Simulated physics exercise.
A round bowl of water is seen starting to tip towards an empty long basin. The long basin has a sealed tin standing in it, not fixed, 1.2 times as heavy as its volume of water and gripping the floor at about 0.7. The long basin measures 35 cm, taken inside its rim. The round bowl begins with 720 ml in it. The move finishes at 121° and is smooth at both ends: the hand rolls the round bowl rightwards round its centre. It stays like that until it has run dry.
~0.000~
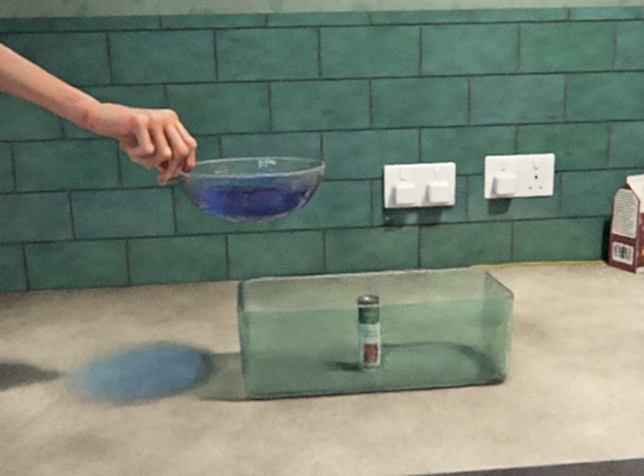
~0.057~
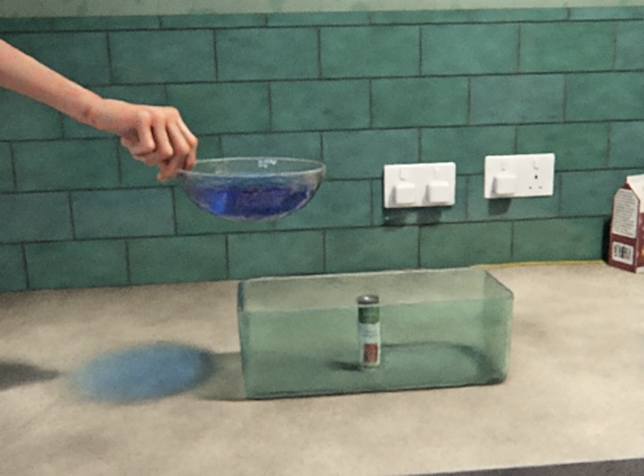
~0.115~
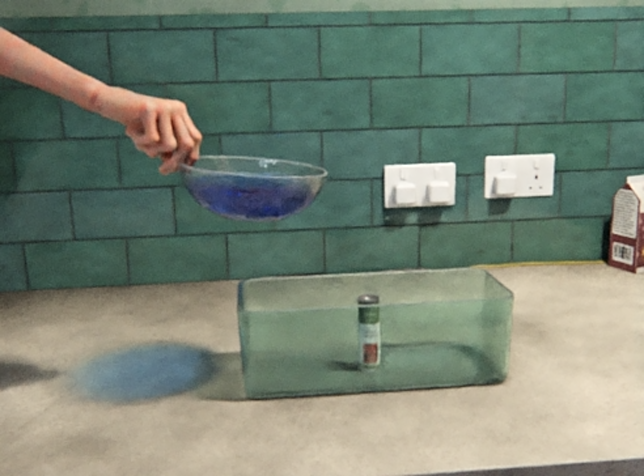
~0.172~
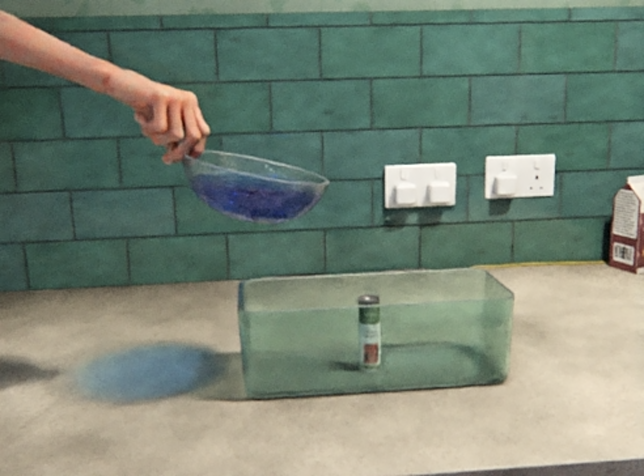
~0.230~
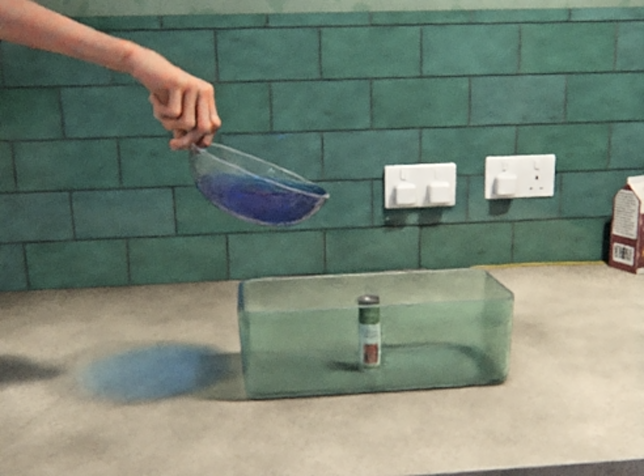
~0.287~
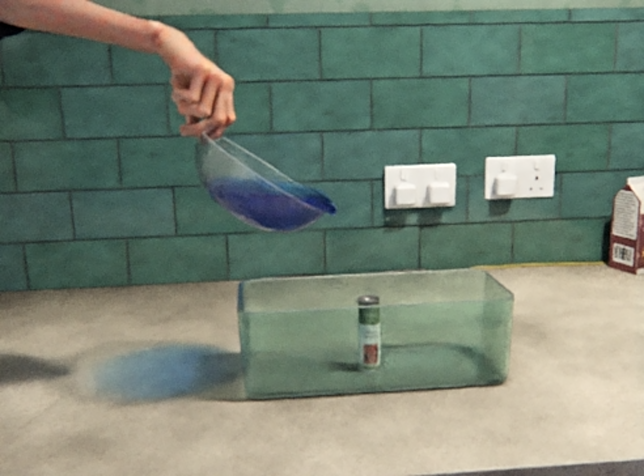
A hand tilts a round glass bowl of blue water rightwards above a long clear basin.
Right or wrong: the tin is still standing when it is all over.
Wrong, it has gone over.
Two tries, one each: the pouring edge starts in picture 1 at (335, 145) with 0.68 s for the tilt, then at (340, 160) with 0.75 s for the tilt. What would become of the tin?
Try 1: Still standing; try 2: Still standing.
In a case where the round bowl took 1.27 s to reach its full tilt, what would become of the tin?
The tin stays on its base.
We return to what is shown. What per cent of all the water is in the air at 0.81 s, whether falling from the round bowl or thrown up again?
4 in a hundred, give or take.
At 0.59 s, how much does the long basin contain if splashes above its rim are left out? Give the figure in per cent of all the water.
I'd estimate some 90 percent of the liquid.
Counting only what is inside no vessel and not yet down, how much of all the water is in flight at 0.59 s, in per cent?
Around 10 in a hundred.
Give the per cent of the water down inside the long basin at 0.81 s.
It works out near 94 per cent.
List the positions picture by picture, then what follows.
In the first picture, it leans 0°; its right rim is at (323, 165); the water meets the walls at (184, 184) and (318, 178); the long basin's rim runs from (239, 297) to (499, 283); the tin's top is at (369, 302).
In the second picture, it leans 2°; its right rim is at (324, 167); the water meets the walls at (185, 183) and (318, 179).
In the third picture, it leans 6°; its right rim is at (326, 173); the water meets the walls at (187, 180) and (318, 182).
In the fourth picture, it leans 14°; its right rim is at (327, 183); the water meets the walls at (191, 176) and (322, 186).
In the fifth picture, it leans 24°; its right rim is at (327, 196); the water meets the walls at (197, 177) and (326, 189).
In the sixth picture, it leans 35°; its right rim is at (324, 211); the water meets the walls at (206, 180) and (310, 195); 9 per cent is over the edge.
By 0.59 s the tilt is 103° and 1 per cent is still to pour; the tin stands where it began.
By 0.81 s the tilt is 121° and 0 per cent is still to pour; the tin leans 23°.
By 1.04 s the tilt is 121° and 0 per cent is still to pour; the tin lies on its side.
By 1.29 s the tilt is 121° and 0 per cent is still to pour; the tin lies on its side.
At rest the tin lies on its side.
